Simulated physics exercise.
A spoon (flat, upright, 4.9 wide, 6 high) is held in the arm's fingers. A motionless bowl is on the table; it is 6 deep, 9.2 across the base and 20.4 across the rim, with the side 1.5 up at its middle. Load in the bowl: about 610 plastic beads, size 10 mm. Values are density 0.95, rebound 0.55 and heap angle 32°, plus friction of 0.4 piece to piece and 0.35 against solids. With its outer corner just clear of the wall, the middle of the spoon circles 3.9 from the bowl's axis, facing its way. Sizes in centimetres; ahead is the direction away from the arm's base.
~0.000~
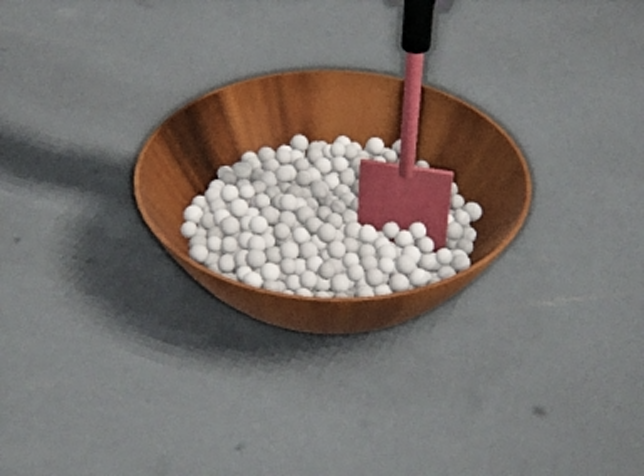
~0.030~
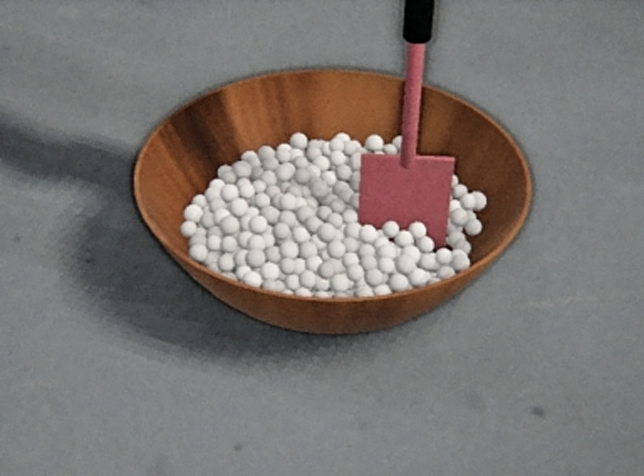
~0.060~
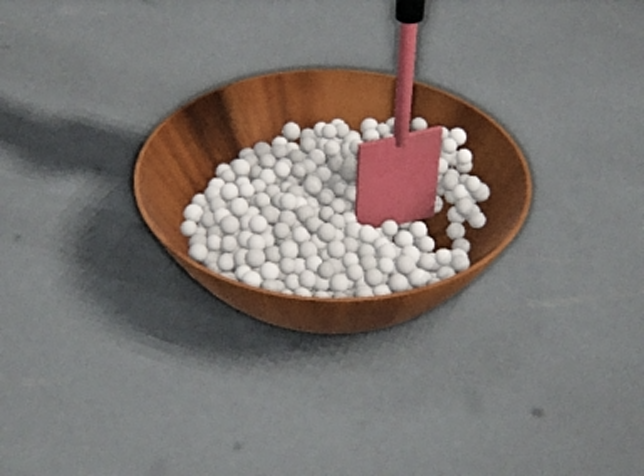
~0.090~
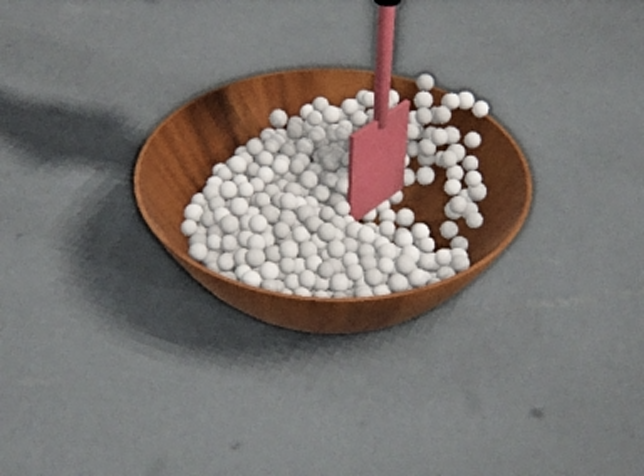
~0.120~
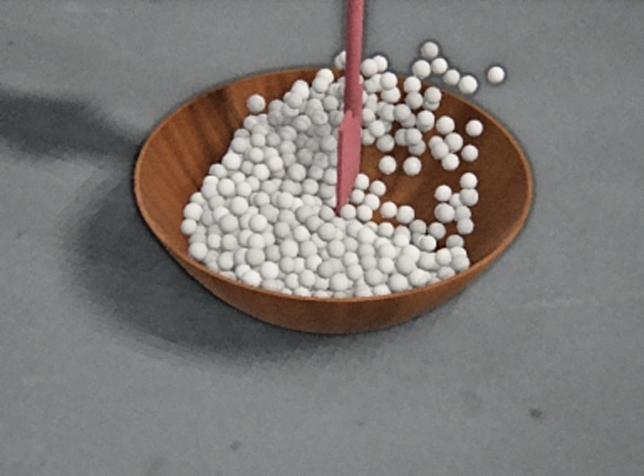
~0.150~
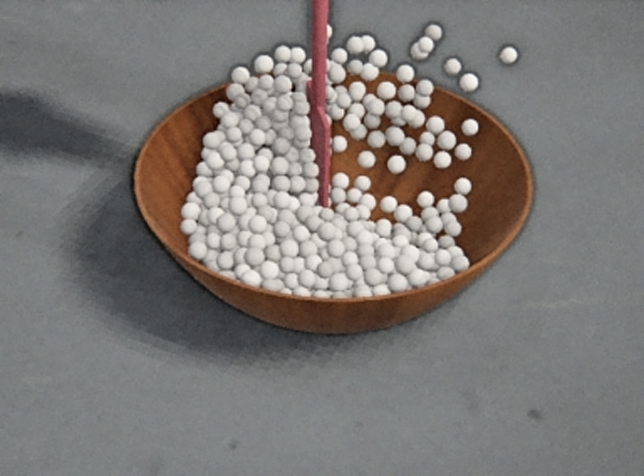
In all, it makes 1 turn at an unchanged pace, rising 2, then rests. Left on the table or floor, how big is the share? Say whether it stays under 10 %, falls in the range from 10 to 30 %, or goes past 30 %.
The share falls from 10 to 30 %.
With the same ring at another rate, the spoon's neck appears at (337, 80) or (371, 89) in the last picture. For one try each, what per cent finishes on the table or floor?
Close to 10 and 5 in a hundred.
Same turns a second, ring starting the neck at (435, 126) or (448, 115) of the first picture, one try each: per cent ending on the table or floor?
Some 15 and 5 per cent.
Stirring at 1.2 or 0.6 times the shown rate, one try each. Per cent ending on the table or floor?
25 % and 0 %.
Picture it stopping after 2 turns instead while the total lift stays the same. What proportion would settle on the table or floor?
Then some 25 per cent.
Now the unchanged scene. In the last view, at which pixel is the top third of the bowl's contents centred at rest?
About (373, 234).
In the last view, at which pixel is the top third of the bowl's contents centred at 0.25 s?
Around pixel (213, 207).
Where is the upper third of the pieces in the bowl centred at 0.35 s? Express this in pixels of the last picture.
Centre estimate: (349, 274).
After 0.25 s, 207° round, highest piece 10 above the table; 566 in the bowl, 8 on the table or floor, 37 in flight or on the tool.
After 0.35 s, 297° round, highest piece 9 above the table; 533 in the bowl, 49 on the table or floor, 29 in flight or on the tool.
After 0.60 s, 0° round, highest piece 5 above the table; 509 in the bowl, 101 on the table or floor, 1 in flight or on the tool.
After 1.30 s, 0° round, highest piece 5 above the table; 509 in the bowl, 102 on the table or floor.
At rest, 509 in the bowl, 102 on the table or floor. That is 17 % on the table or floor.
